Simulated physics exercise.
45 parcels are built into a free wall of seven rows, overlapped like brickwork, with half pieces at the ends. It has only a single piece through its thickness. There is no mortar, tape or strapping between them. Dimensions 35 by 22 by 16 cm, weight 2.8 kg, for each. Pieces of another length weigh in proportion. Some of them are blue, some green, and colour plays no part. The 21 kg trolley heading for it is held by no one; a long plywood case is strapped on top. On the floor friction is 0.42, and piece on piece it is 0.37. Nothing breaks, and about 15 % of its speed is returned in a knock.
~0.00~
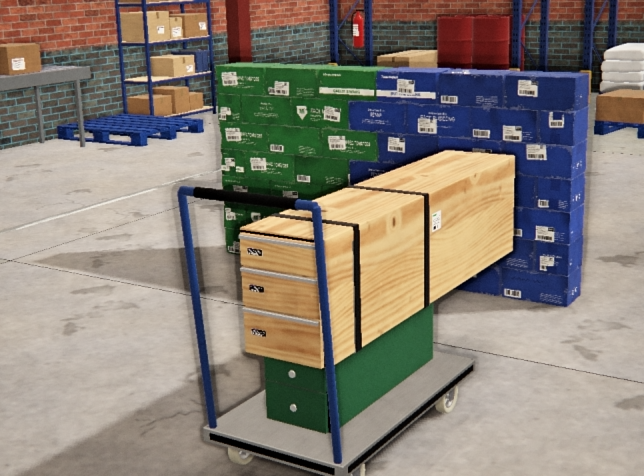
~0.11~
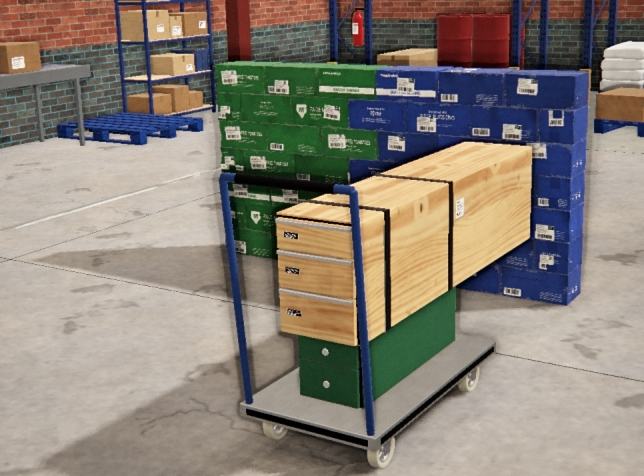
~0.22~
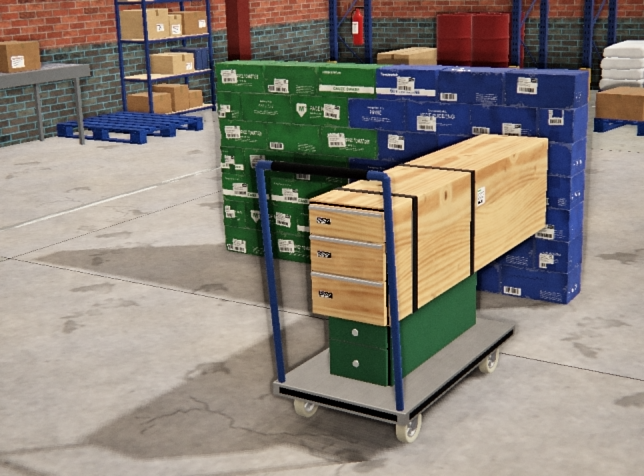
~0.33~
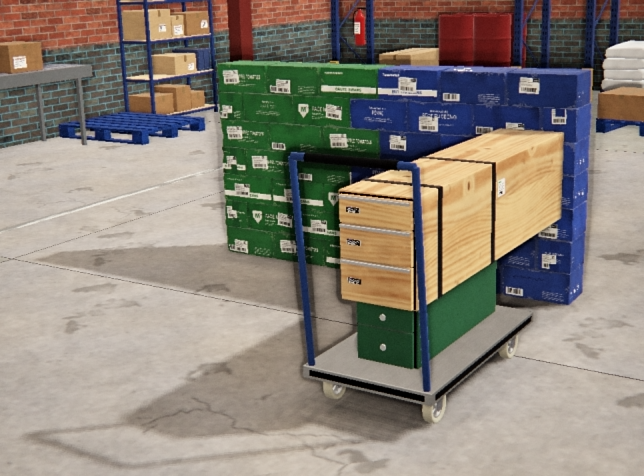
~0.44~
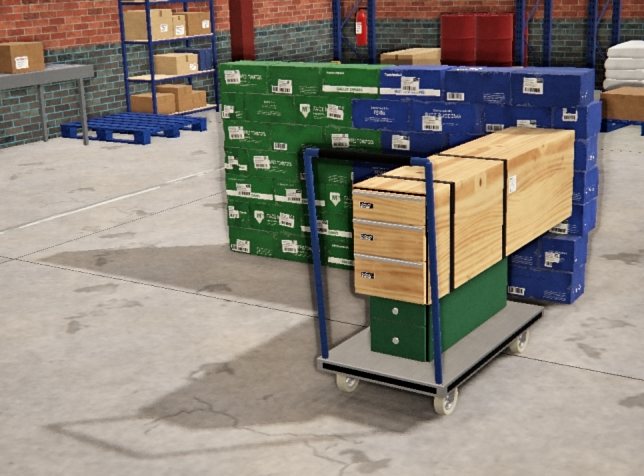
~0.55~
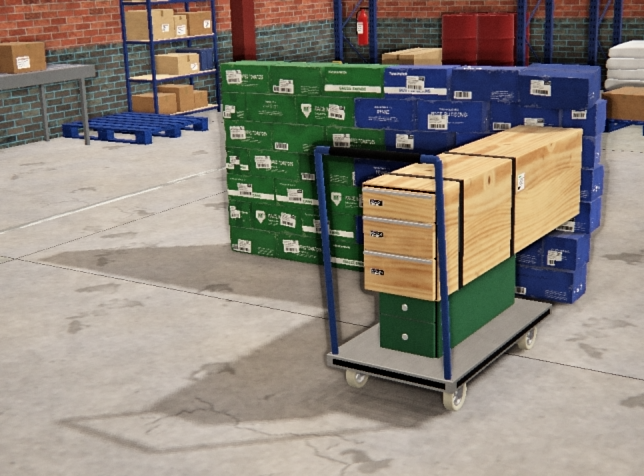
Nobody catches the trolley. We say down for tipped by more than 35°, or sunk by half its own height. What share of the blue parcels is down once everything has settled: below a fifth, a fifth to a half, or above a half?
Above a half of them.
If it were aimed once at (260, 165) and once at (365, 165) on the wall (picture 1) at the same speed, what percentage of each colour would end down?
For green it's 0 then 0 per cent, for blue 0 then 0 per cent.
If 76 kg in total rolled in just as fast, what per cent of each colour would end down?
Share down - green: 0; blue: 60 (per cent).
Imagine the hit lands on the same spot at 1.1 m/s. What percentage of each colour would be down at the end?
You'd end up with green at 0 per cent down and blue at 0 per cent.
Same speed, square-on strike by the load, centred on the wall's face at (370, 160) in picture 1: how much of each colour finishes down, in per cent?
Then green ends 0 per cent down and blue 0 per cent.
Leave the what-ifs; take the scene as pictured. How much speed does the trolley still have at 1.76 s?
Speed: Close to 0.0 m/s.
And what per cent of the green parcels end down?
Ending so: Green 0 per cent.
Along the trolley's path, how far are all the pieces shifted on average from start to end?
On average the pieces move some 30 cm.
After 0.86 s, load 20 cm past the wall's line, still rolling; 1 of the 24 blue parcels down (1 of 45 in all colours); top blue parcel 70° from how it stood, 10 cm lower.
After 1.20 s, load 22 cm past the wall's line, still rolling; 6 of the 24 blue parcels down (6 of 45 in all colours); top blue parcel 32° from how it stood, 39 cm lower.
After 1.46 s, load 22 cm past the wall's line, stopped; 16 of the 24 blue parcels down (17 of 45 in all colours); top blue parcel 16° from how it stood, 77 cm lower.
After 1.76 s, load 22 cm past the wall's line, stopped; 16 of the 24 blue parcels down (17 of 45 in all colours); top blue parcel 41° from how it stood, 89 cm lower.
In the end (2.8 s), load 22 cm past the wall's line, stopped; 16 of the 24 blue parcels down (17 of 45 in all colours); top blue parcel 39° from how it stood, 89 cm lower; top green parcel unmoved. That is 67 per cent. From the last view, middles, top blue parcel near (629, 245), top green parcel near (255, 77).
